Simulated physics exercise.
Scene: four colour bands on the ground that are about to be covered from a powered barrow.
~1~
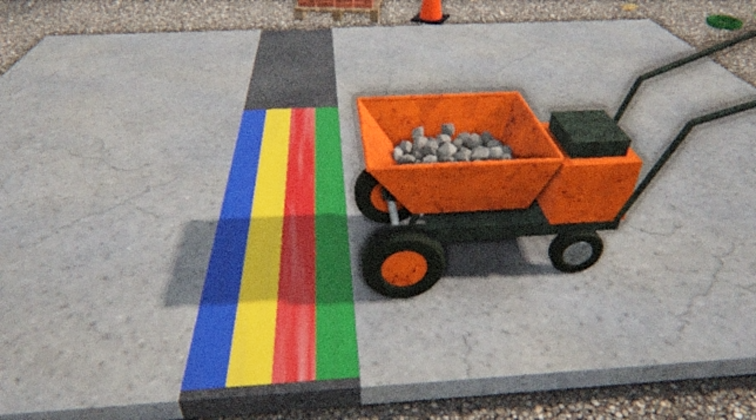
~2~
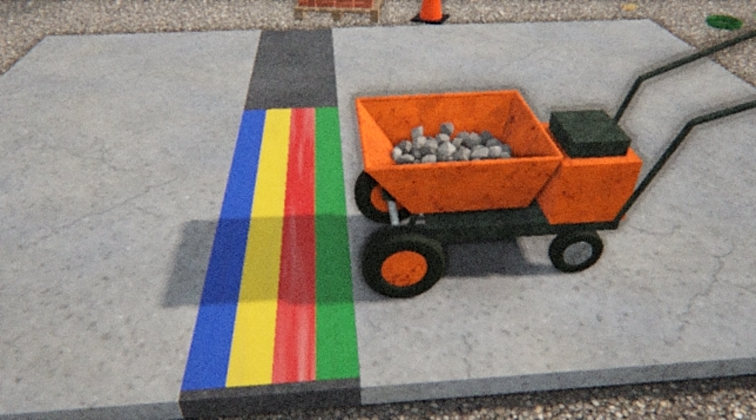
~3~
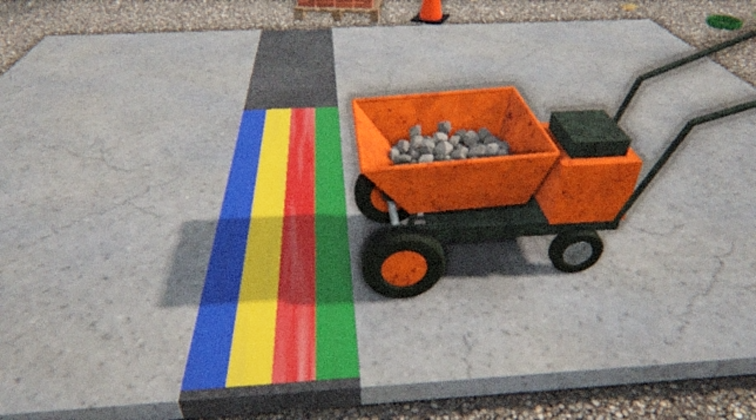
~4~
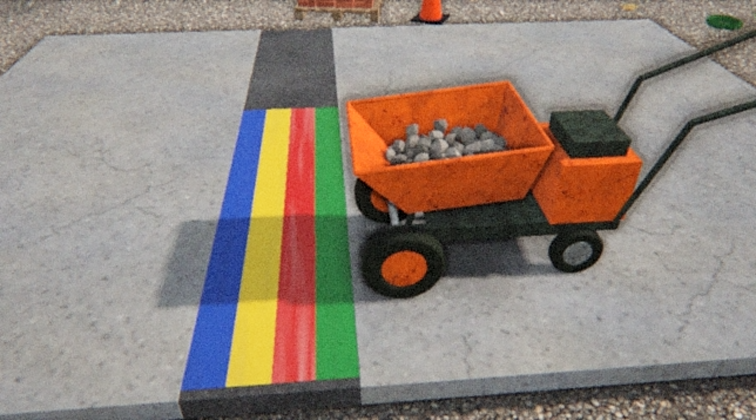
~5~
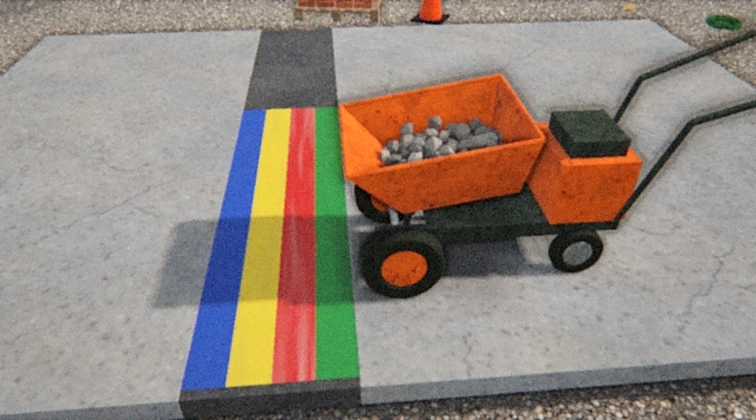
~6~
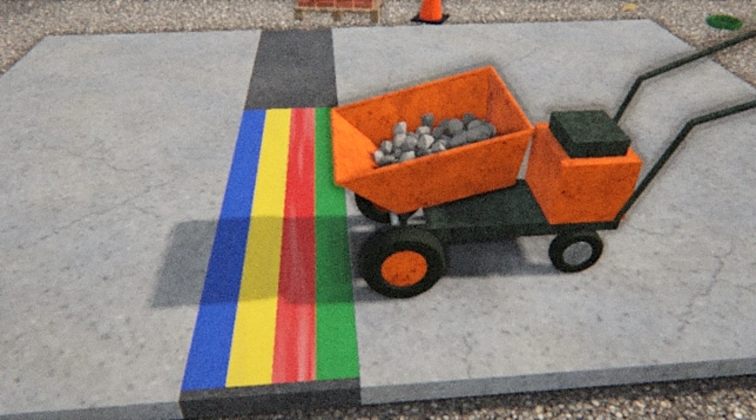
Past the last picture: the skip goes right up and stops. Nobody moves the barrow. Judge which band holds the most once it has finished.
Most on it: Yellow.
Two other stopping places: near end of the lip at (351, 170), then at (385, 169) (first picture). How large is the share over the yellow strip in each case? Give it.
In order: 40 % and 40 %.
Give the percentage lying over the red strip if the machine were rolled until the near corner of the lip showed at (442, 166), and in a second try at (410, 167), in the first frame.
The first stop gives 40 per cent; the second gives 50 per cent.
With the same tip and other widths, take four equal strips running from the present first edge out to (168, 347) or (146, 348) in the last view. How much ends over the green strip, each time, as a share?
About 0 per cent first, then about 0 per cent.
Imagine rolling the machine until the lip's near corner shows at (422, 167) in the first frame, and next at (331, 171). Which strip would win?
On the first try it comes out as the red strip, and on the second as the strip in blue.
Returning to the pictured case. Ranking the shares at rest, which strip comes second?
Second place goes to the strip in blue.
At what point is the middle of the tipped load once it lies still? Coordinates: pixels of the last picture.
I'd put the middle somewhere around (254, 257).
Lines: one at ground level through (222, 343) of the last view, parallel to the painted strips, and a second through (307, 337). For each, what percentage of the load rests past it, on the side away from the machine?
30 % and 100 %, in that order.
Just after the last frame, skip tipped steeply; every one in the skip.
A moment on, skip tipped right over; the larger part in the skip; just a few over the red strip; about a tenth over the yellow strip.
Further on, skip tipped right over; about a tenth in the skip; about a tenth over the red strip; roughly half over the yellow strip; roughly a quarter over the blue strip; about a tenth off the paint.
When it is over, skip tipped right over; just a few in the skip; not one over the green strip; roughly a quarter over the red strip; roughly half over the yellow strip; roughly a quarter over the blue strip; about a tenth off the paint.
